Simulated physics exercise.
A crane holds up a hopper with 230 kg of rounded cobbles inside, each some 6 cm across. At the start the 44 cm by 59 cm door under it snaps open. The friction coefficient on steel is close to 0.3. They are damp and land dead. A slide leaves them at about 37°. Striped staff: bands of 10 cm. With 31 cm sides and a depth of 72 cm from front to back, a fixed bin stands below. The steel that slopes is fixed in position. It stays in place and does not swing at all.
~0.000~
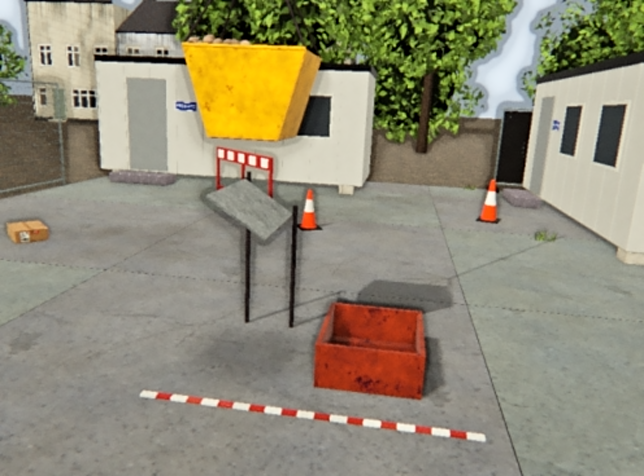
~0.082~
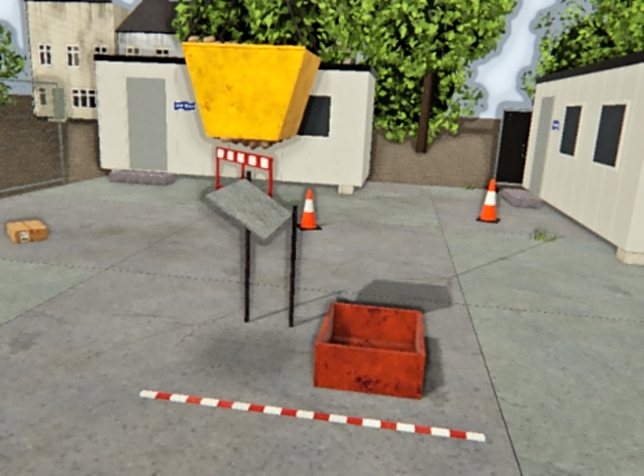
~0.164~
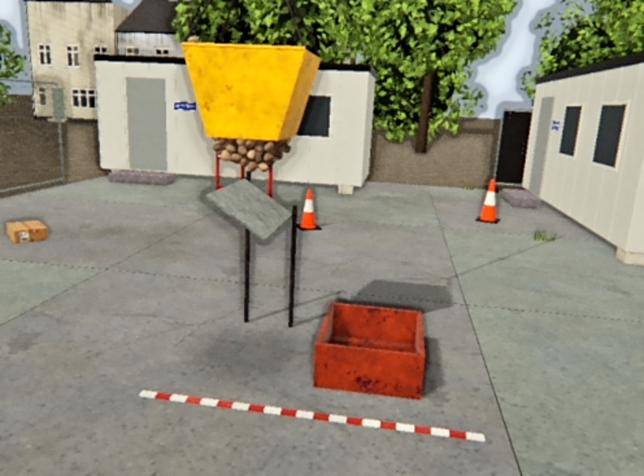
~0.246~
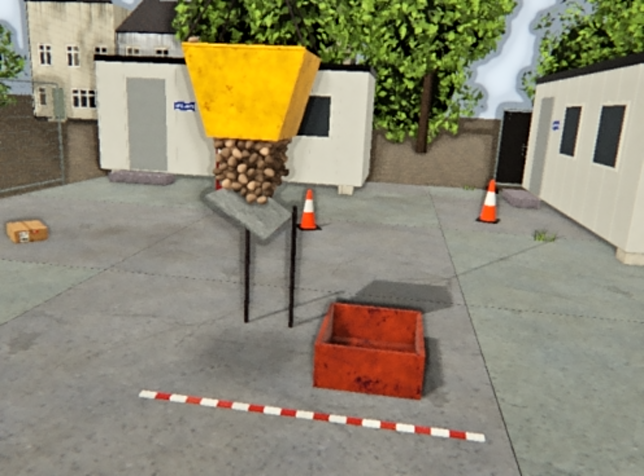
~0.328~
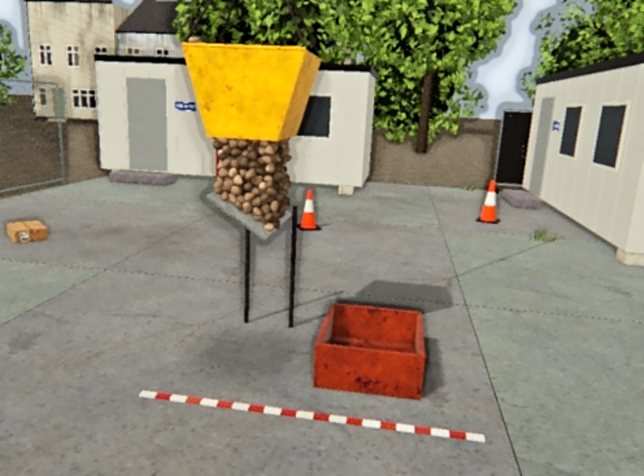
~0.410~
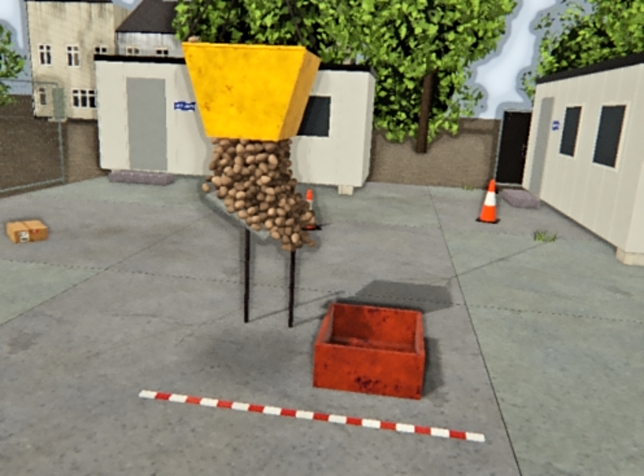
To begin with, a yellow hopper hangs above a tilted grey slab on thin black legs, with an empty red box on the ground nearby. Rounded brown stones emerge from the hopper's underside and drop onto the slab. They then slide down it to the right, spreading past its lower edge in a thick stream.
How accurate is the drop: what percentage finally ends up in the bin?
54 %.
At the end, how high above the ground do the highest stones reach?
They end up some 28 centimetres high.
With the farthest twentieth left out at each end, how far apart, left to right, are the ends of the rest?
170 cm.
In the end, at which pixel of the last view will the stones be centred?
Pixel position of the middle approx (360, 356).
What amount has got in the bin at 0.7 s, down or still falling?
About 20 per cent of it.
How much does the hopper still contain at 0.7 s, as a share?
It still holds around 0 per cent.
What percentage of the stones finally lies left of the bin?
20 in a hundred, roughly.
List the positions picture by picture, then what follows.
In the first picture, the outlet is at (242, 130); nothing has dropped yet.
In the second picture, the outlet is at (242, 130); 6 % is out.
In the third picture, the outlet is at (242, 130); 19 % is out, the lowest stones still above the rim at (253, 163), 143 cm up.
In the fourth picture, the outlet is at (242, 130); 37 % is out, the lowest stones still above the rim at (252, 193), 123 cm up.
In the fifth picture, the outlet is at (242, 130); 59 % is out, the lowest stones still above the rim at (276, 219), 105 cm up.
In the sixth picture, the outlet is at (242, 130); 81 % is out, the lowest stones still above the rim at (300, 243), 90 cm up.
After 0.7 s, 0 % in the hopper, 17 % on the steel, 56 % falling or lying left of the bin, 20 % falling or lying in the bin, 6 % falling or lying beside or right of the bin; the stones farthest right are at (399, 347).
After 1.1 s, 0 % in the hopper, 26 % falling or lying left of the bin, 48 % falling or lying in the bin, 26 % falling or lying beside or right of the bin; the stones farthest right are at (442, 369).
After 1.7 s, 0 % in the hopper, 18 % falling or lying left of the bin, 54 % falling or lying in the bin, 29 % falling or lying beside or right of the bin; the stones farthest right are at (511, 373).
After 2.6 s, 0 % in the hopper, 18 % falling or lying left of the bin, 54 % falling or lying in the bin, 29 % falling or lying beside or right of the bin; the stones farthest right are at (517, 356).
After 4.5 s, 0 % in the hopper, 18 % left of the bin, 54 % in the bin, 29 % beside or right of the bin; the stones farthest right are at (517, 356).
